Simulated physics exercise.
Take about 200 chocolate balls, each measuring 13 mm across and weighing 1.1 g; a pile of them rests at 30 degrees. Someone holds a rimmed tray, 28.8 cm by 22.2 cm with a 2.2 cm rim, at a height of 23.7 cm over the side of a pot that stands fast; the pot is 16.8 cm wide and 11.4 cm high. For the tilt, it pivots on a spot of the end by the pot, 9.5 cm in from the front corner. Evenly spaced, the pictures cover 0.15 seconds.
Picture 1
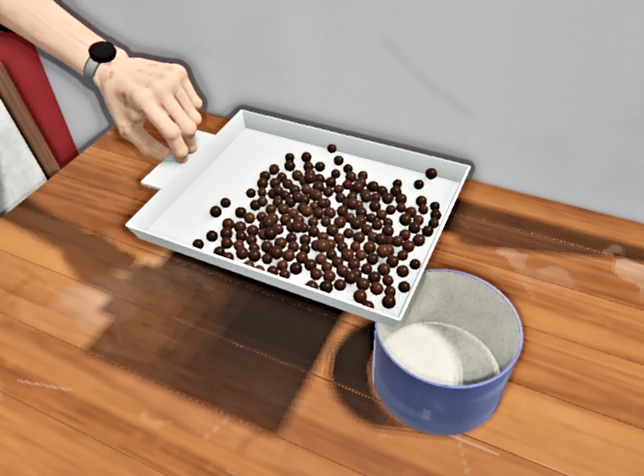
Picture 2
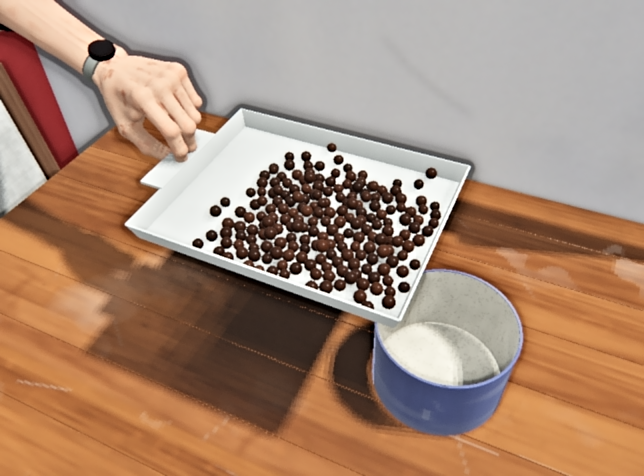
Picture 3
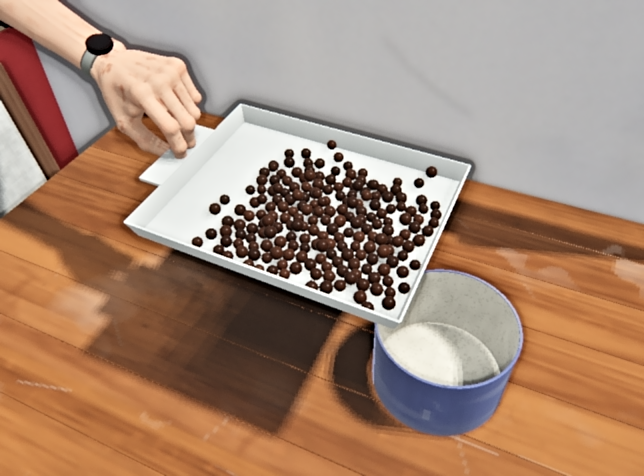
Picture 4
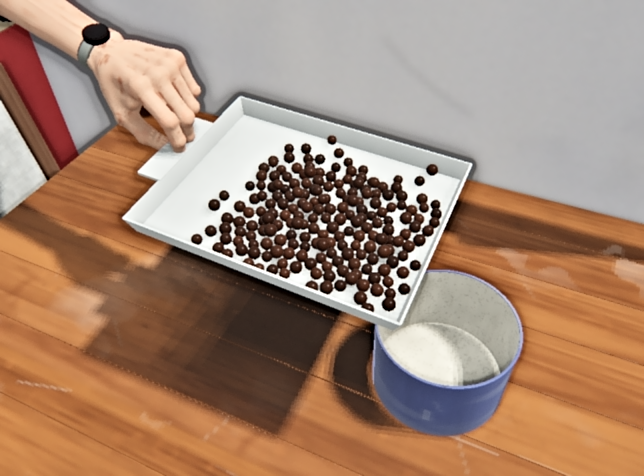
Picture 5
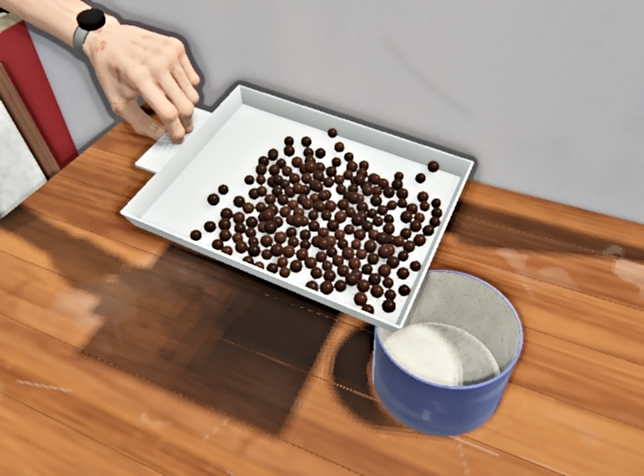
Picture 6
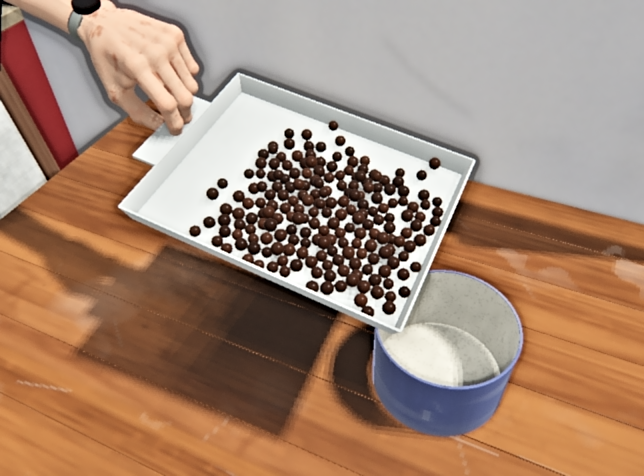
Small dark brown balls resting on a white tray as a hand gradually raises its left end beside a blue pot.
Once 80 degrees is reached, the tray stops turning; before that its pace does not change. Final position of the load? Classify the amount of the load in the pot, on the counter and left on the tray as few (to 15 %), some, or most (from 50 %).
Tray: Few. Pot: Few. Counter: Most.
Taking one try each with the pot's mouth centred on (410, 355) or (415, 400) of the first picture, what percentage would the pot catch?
I'd say some 70 per cent for the first and some 100 per cent for the second.
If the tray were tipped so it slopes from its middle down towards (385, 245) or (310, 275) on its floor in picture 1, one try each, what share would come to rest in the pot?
I'd put it at about 45 per cent for the first tilt and about 0 per cent for the second.
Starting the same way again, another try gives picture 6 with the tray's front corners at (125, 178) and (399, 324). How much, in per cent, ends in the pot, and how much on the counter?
Final per cent - pot 25, counter 75.
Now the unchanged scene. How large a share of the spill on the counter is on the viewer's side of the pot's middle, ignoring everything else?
Roughly 100 percent of the spill.
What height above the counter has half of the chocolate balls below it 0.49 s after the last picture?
Roughly 30 centimetres.
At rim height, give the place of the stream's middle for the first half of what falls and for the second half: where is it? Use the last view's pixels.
Early half: About (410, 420); late half: (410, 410).
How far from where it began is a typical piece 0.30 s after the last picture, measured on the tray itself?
Around 2 centimetres.
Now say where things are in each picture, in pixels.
Tray tilt 0 degrees, front corners at (135, 223) and (395, 312); middle of the pieces at (326, 222); pot at (448, 323), in the first picture.
Tray tilt 0 degrees, front corners at (134, 222) and (395, 313); middle of the pieces at (326, 222), in the second picture.
Tray tilt 2 degrees, front corners at (133, 220) and (396, 314); middle of the pieces at (326, 221), in the third picture.
Tray tilt 4 degrees, front corners at (132, 216) and (396, 316), lowest corner right front; middle of the pieces at (326, 219), in the fourth picture.
Tray tilt 7 degrees, front corners at (130, 210) and (396, 319), lowest corner right front; middle of the pieces at (326, 216), in the fifth picture.
Tray tilt 11 degrees, front corners at (128, 204) and (397, 323), lowest corner right front; middle of the pieces at (327, 213); pot at (448, 324), in the sixth picture.
Then, 0.30 s after the last picture, tilt 45 degrees; the tray holds 100 %, the pot 0 %.
Then, 0.49 s after the last picture, tilt 68 degrees; the tray holds 100 %, the pot 0 %.
Then, 0.81 s after the last picture, tilt 80 degrees; the tray holds 35 %, the pot 5 %.
In the end, tray 0 %, pot 10 %, counter 90 %.
